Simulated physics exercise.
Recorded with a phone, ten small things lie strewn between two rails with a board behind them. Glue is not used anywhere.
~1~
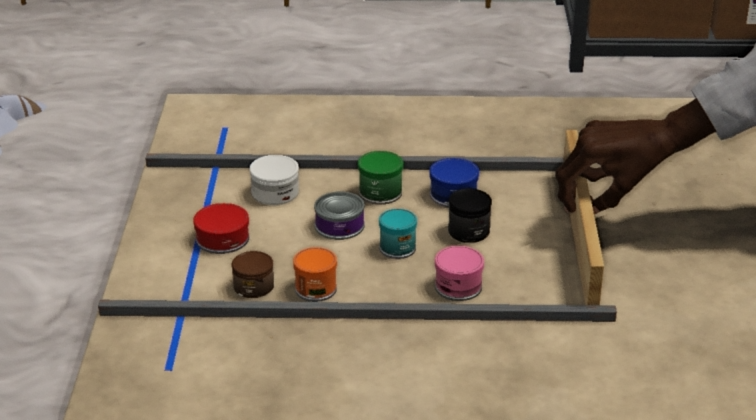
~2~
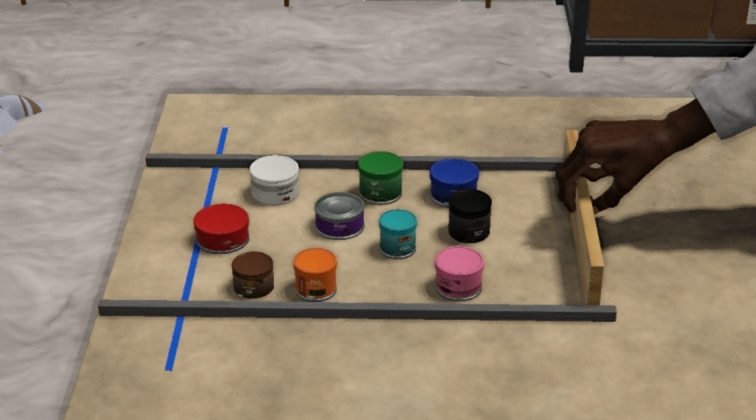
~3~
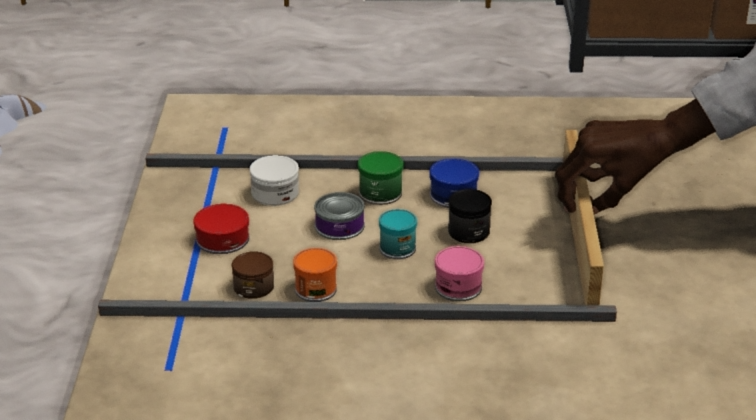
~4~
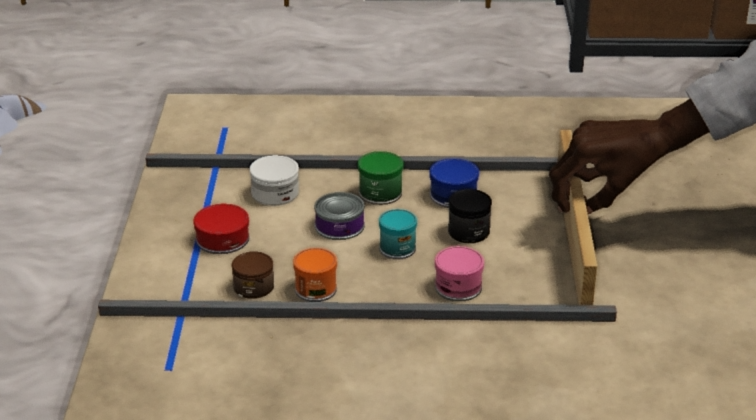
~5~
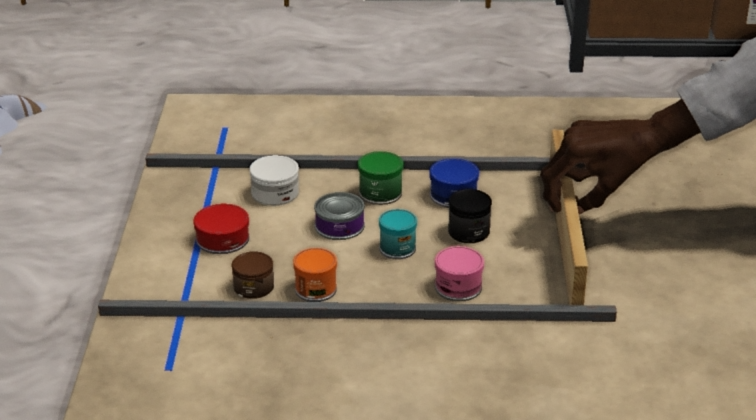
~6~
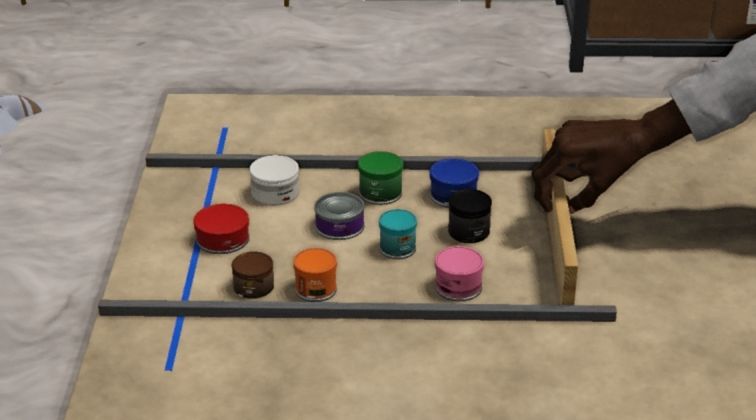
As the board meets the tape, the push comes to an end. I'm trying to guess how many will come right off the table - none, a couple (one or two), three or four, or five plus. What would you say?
One or two leave.
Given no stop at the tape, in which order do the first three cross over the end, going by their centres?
The order is the white tub, the brown tub and then the green pot.
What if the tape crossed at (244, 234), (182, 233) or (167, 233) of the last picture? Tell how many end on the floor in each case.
In order, the counts are 0, 3 and 6.
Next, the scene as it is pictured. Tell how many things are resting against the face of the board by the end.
Contact count: 4.
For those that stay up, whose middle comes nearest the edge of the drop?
The green pot.
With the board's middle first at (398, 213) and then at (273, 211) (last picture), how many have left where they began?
By then 6, and later 10.
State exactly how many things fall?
Total count: 2.
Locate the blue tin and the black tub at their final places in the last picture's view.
They come to rest around (186, 179) and (181, 208).
Soon after, none off yet; red tin at rest near (222, 229); brown tub at rest near (253, 275); white tub at rest near (275, 181).
In the end, the number that fall off is one or two; gone, white tub and brown tub.
